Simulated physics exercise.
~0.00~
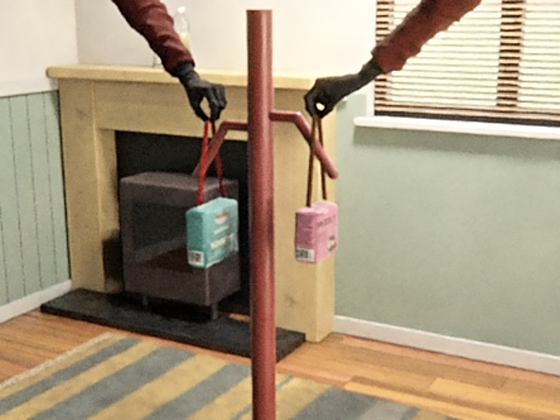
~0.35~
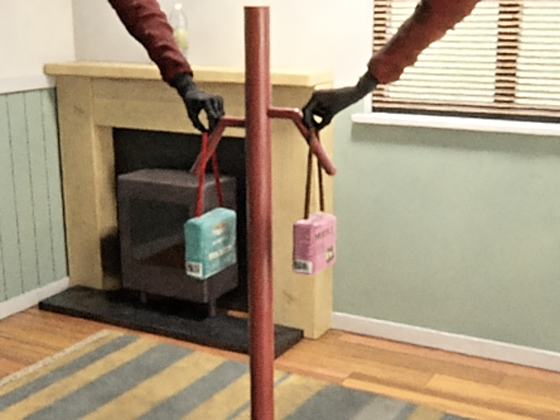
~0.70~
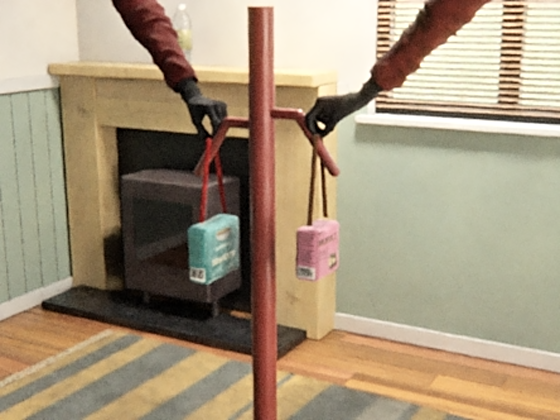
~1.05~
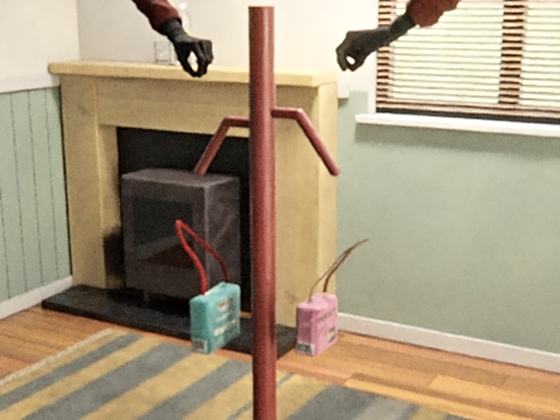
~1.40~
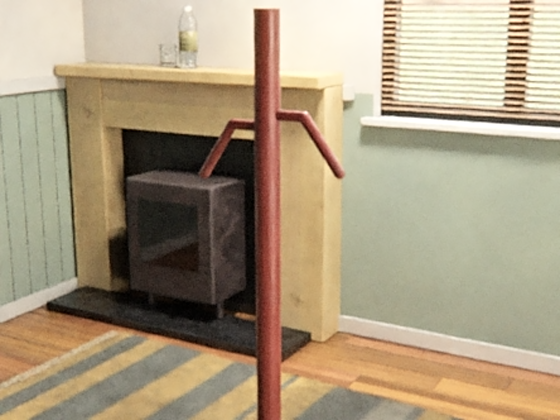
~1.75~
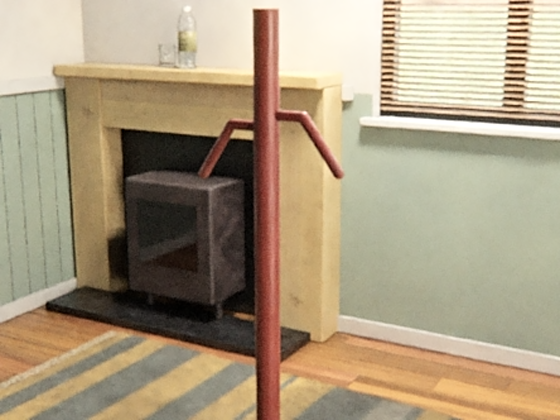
A dark red post with a downward-sloping peg on each side stands in the middle of a living room, seen from the front by a slightly swaying camera. Behind it are a pale wooden fireplace with a dark stove, a window with blinds, and a striped rug on a wooden floor. Two dark-gloved hands in red sleeves hold a turquoise pouch at the left peg and a pink pouch at the right, lowering them slightly by their loops. The hands let go and draw back, and both pouches drop. They fall out of view, leaving the pegs bare.
